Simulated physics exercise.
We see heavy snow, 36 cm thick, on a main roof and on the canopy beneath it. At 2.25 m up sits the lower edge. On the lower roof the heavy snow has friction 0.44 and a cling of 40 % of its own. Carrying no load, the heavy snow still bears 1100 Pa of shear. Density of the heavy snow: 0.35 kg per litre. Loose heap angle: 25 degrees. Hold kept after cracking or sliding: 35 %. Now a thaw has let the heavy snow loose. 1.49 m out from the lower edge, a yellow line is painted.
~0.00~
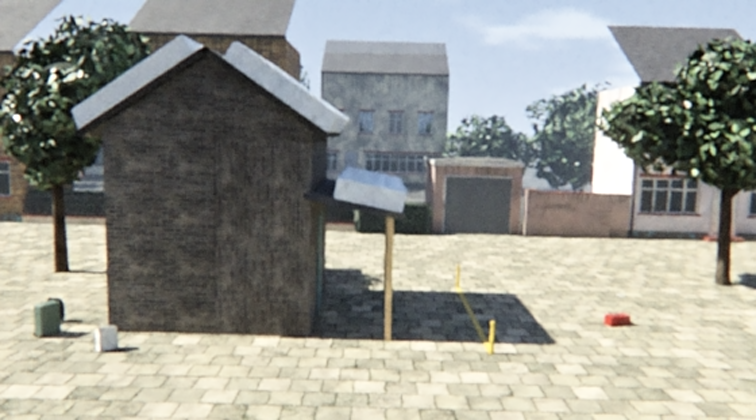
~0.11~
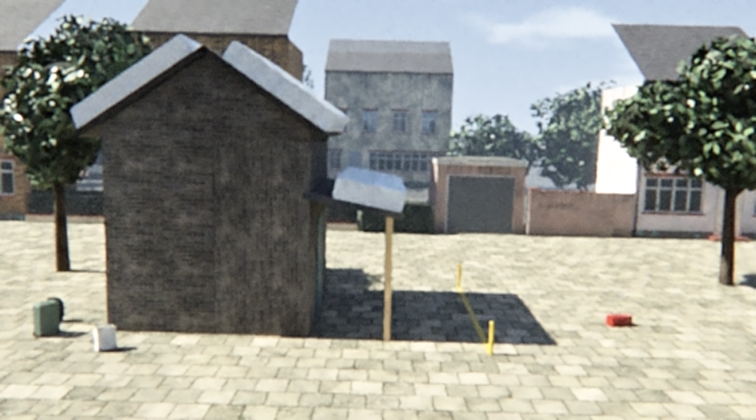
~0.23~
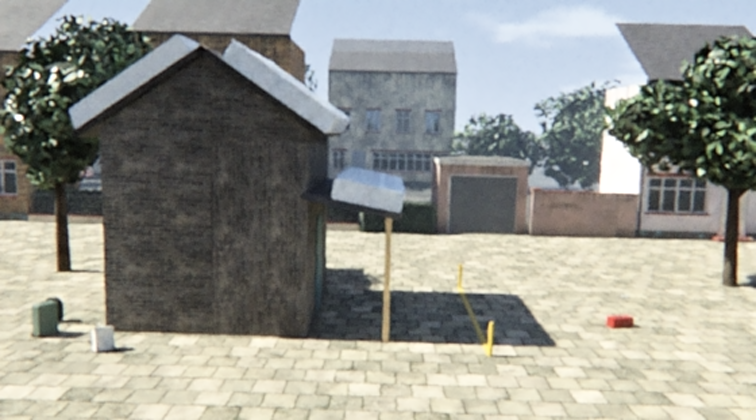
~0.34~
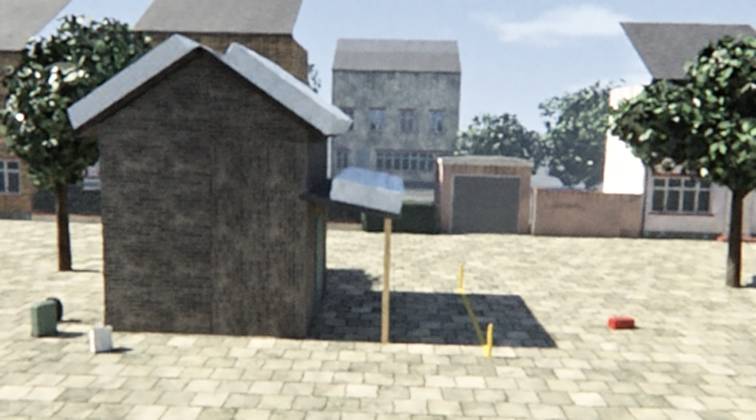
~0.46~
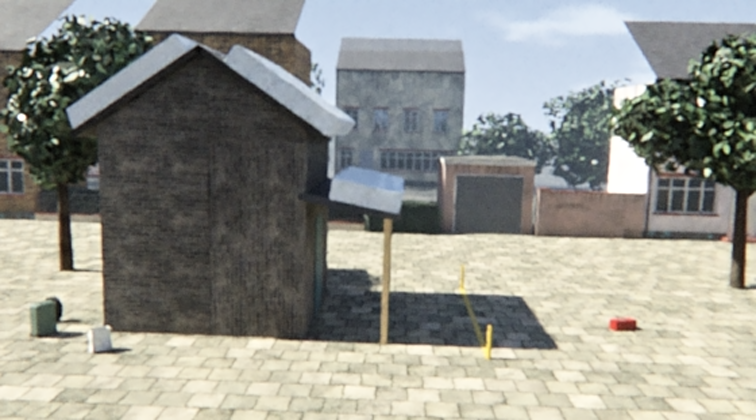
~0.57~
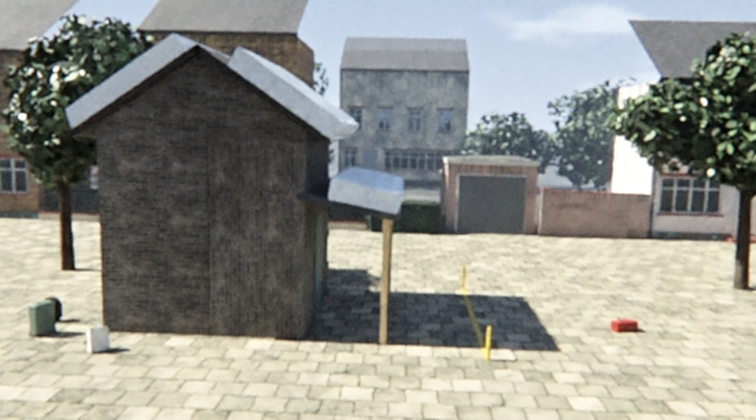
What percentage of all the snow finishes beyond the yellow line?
About 10 %.
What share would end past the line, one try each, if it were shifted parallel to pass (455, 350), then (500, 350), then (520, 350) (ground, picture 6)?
25 %, then 5 %, then 1 %.
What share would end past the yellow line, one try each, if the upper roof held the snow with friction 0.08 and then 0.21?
Respectively 35 percent and 25 percent.
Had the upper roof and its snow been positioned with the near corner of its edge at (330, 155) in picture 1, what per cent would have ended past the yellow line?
I'd put it at close to 0 percent.
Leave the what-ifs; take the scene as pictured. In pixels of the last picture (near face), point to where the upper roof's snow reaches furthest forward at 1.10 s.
About (370, 172).
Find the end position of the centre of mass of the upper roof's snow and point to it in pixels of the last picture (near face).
Close to (425, 286) in the last picture.
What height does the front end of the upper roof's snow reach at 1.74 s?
Somewhere around 2.6 metres, I'd say.
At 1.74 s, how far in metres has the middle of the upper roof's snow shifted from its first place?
Straight-line shift: Around 2.0 m.
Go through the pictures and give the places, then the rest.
The first picture shows front end of the heavy snow at (329, 110).
The second picture shows front end of the heavy snow at (328, 109), its middle shifted 9 mm.
The third picture shows front end of the heavy snow at (328, 110), its middle shifted 3.4 cm, 2 % of it past the upper edge, in one piece.
The fourth picture shows front end of the heavy snow at (328, 132), its middle shifted 7.8 cm, 4 % of it past the upper edge, in one piece.
The fifth picture shows front end of the heavy snow at (330, 134), its middle shifted 14 cm, 7 % of it past the upper edge, in one piece.
The sixth picture shows front end of the heavy snow at (333, 132), its middle shifted 23 cm, 11 % of it past the upper edge, in one piece.
By 1.10 s, none is below the lower edge and 0 % is past the line.
By 1.74 s, none is below the lower edge and 0 % is past the line.
By 2.37 s, 26 % is below the lower edge and 0 % is past the line.
By 3.00 s, 53 % is below the lower edge and 10 % is past the line.
By 3.90 s, at the end, 53 % is below the lower edge and 10 % is past the line.
